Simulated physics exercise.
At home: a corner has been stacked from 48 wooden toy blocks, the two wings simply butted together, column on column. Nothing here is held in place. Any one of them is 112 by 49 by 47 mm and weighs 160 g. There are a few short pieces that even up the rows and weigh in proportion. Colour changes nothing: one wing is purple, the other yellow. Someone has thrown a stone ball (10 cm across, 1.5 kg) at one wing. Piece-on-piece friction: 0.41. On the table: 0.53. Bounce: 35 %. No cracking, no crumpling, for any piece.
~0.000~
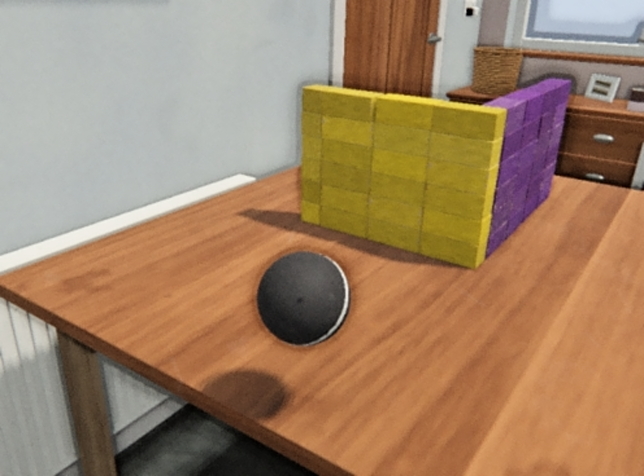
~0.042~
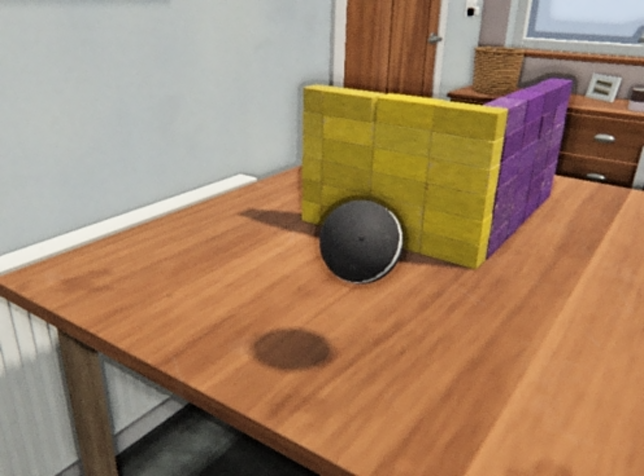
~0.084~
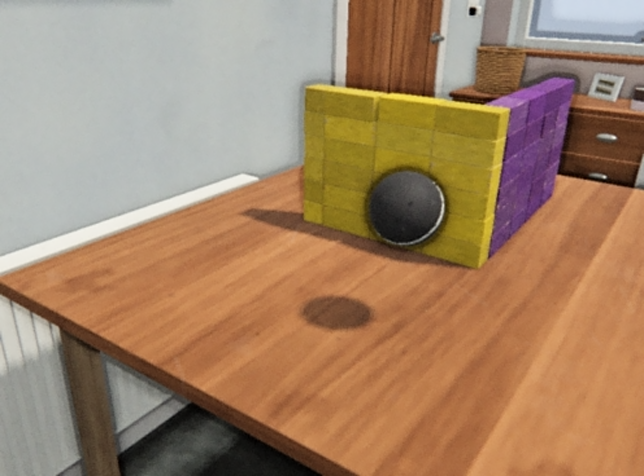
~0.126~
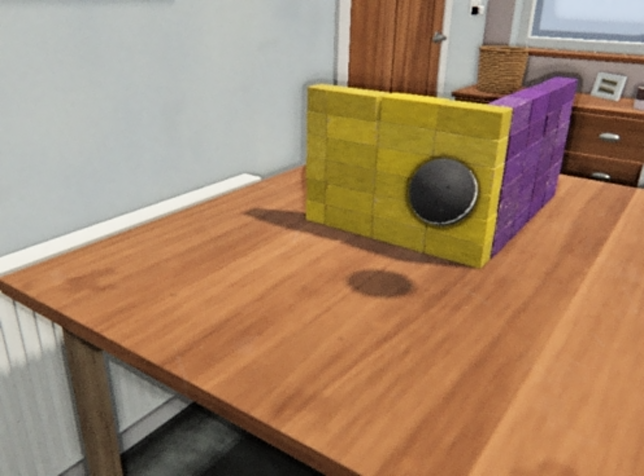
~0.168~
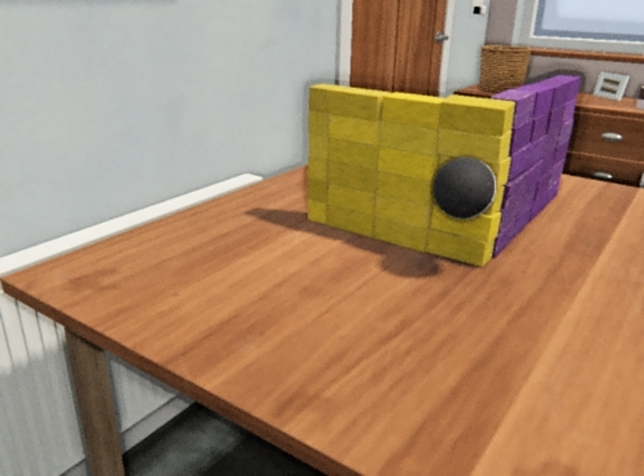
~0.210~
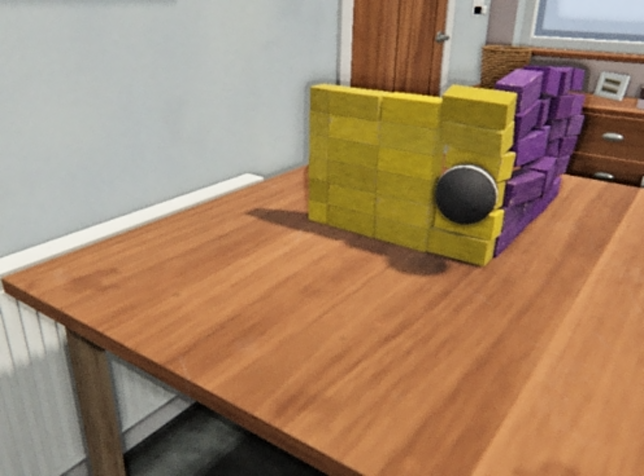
On a wooden table, a dark ball flew away from the viewer into the right end of a yellow block wall, jolting blocks there and pushing the adjoining purple wall's blocks out of line.
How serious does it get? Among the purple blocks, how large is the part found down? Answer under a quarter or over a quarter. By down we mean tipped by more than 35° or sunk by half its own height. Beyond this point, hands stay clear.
More than a quarter of them.
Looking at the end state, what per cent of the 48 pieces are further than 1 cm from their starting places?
Share: 55 in a hundred.
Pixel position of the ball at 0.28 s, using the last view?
(463, 219), roughly.
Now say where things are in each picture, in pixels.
In the first picture (we follow the side turned to the camera; the camera pans a little), ball (304, 298) 42 cm from contact, 2.9 m/s; top purple block (516, 118); top yellow block (311, 101); no piece has moved.
Ball (361, 242) 30 cm from contact, 2.8 m/s; top purple block (517, 118), in the second picture.
Ball (406, 209) 18 cm from contact, 2.8 m/s; top purple block (519, 117), in the third picture.
Ball (443, 193) 7 cm from contact, 2.8 m/s; top purple block (522, 117), in the fourth picture.
Ball (464, 188) after contact, 0.5 m/s; top purple block (526, 109) displaced 12 mm; steepest lean 8°, the block at (498, 201); 25 stirred so far, in the fifth picture.
Ball (466, 195) after contact, 0.6 m/s; top purple block (532, 92) tipped 7°; top yellow block (319, 100); steepest lean 16°, the block at (470, 140); 29 stirred so far, in the sixth picture.
Around 0.28 s, ball still moving; 3 of the 24 purple blocks down (3 of 48 in all colours); top purple block tipped 17°.
Around 0.46 s, ball still moving; 17 of the 24 purple blocks down (19 of 48 in all colours); top purple block tipped 26°, 24 mm lower.
Around 0.70 s, ball still moving; 18 of the 24 purple blocks down (21 of 48 in all colours); top purple block tipped 74°, 23 cm lower.
Around 1.12 s, ball still moving; 18 of the 24 purple blocks down (21 of 48 in all colours); top purple block on its side.
Finally (1.5 s), ball rolling away; 18 of the 24 purple blocks down (21 of 48 in all colours); top purple block on its side; top yellow block unmoved. That is 75 per cent. Seen by the last camera, middles, top purple block near (483, 206), top yellow block near (326, 99).
